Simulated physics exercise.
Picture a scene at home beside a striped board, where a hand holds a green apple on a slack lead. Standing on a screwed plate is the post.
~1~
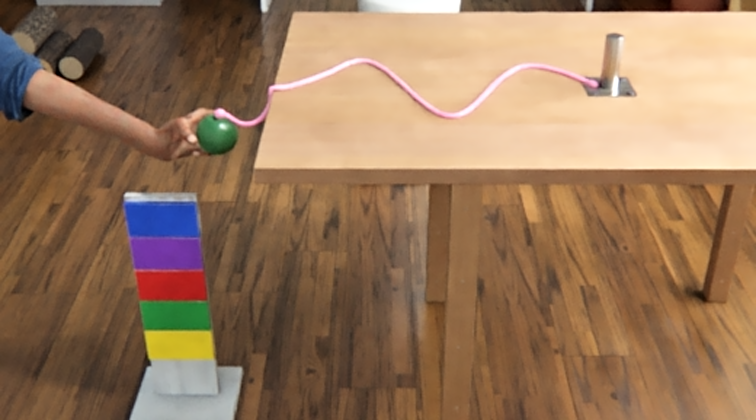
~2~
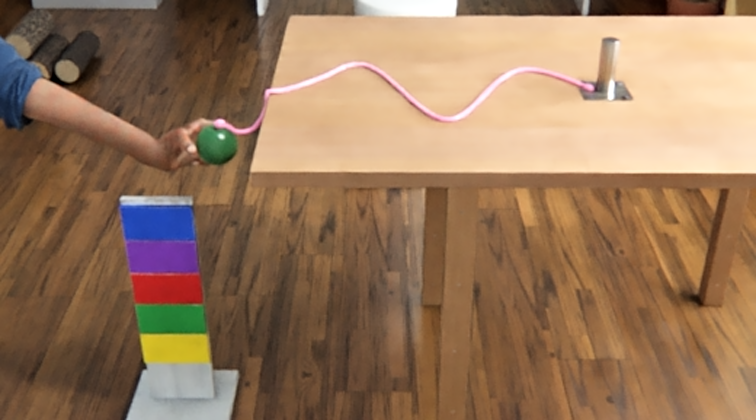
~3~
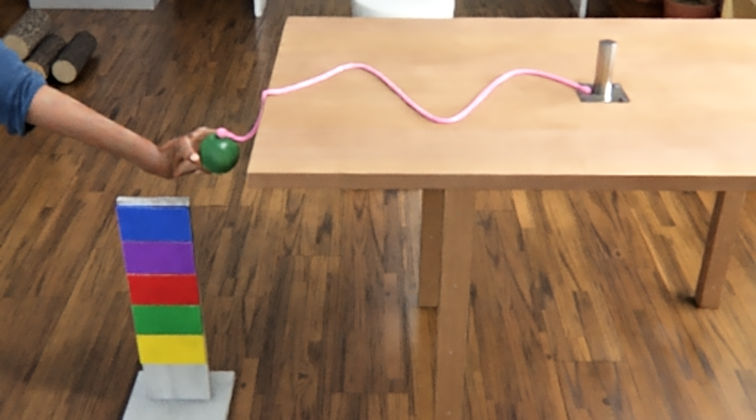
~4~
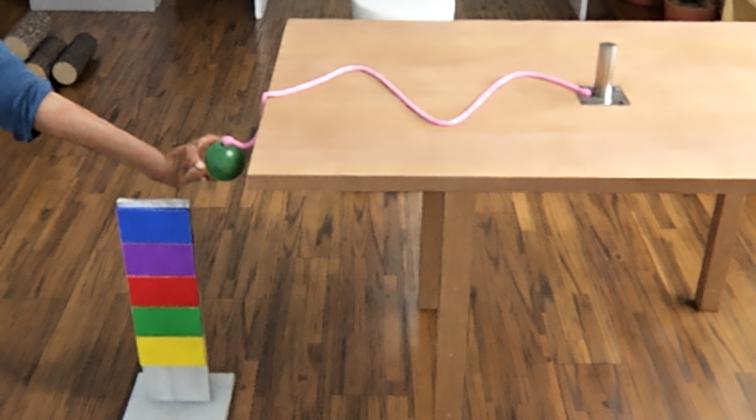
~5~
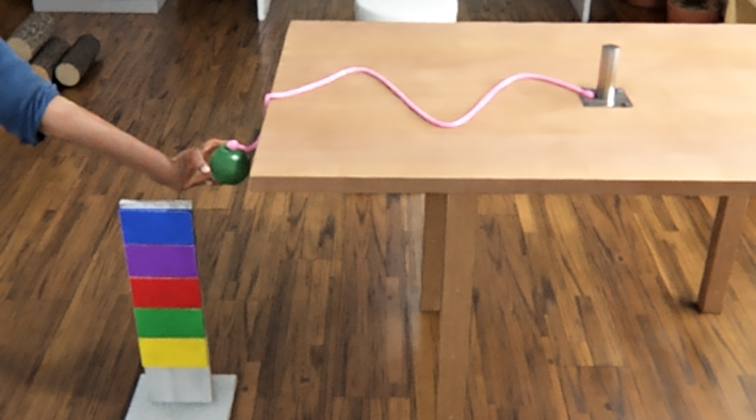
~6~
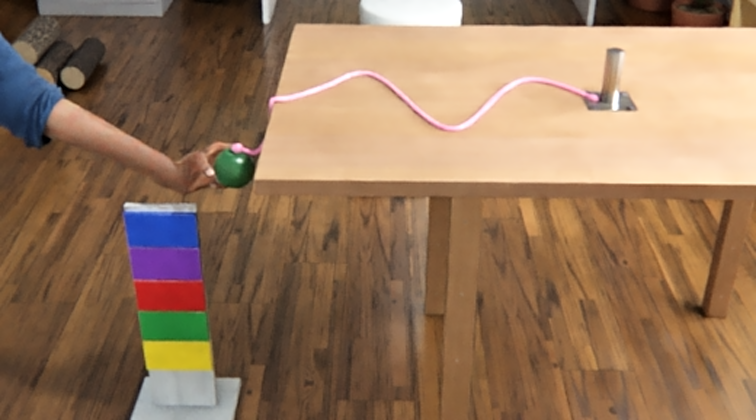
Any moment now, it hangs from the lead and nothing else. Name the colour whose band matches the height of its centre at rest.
That would be yellow.
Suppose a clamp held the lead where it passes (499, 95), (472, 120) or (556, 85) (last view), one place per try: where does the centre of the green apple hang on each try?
In order: (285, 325), then (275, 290), then (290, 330).
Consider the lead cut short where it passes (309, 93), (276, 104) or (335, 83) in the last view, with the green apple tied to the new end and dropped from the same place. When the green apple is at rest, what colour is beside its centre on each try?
In order of the tries: Purple; then red; then blue.
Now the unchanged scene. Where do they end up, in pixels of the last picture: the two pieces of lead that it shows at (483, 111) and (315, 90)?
You'll find the first mark at (415, 103) and the second mark at (284, 239).
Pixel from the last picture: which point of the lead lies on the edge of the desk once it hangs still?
That spot is around (404, 98).
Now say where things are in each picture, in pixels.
The first picture shows green apple (217, 134); blue (162, 221); purple (166, 254); red (171, 286); green (175, 317); yellow (179, 346).
The second picture shows green apple (217, 144); lead through (545, 73) (485, 94) (424, 110) (377, 71) (300, 86).
The third picture shows green apple (219, 153).
The fourth picture shows green apple (225, 161); lead through (542, 77) (483, 98) (421, 114) (374, 74) (298, 89).
The fifth picture shows green apple (230, 165).
The sixth picture shows green apple (234, 168); lead through (550, 83) (490, 103) (428, 119) (381, 80) (305, 94).
Soon after, apple near (292, 350); level with yellow.
Then, apple near (280, 352); level with yellow.
At rest, apple near (292, 351); level with yellow. The yellow one.
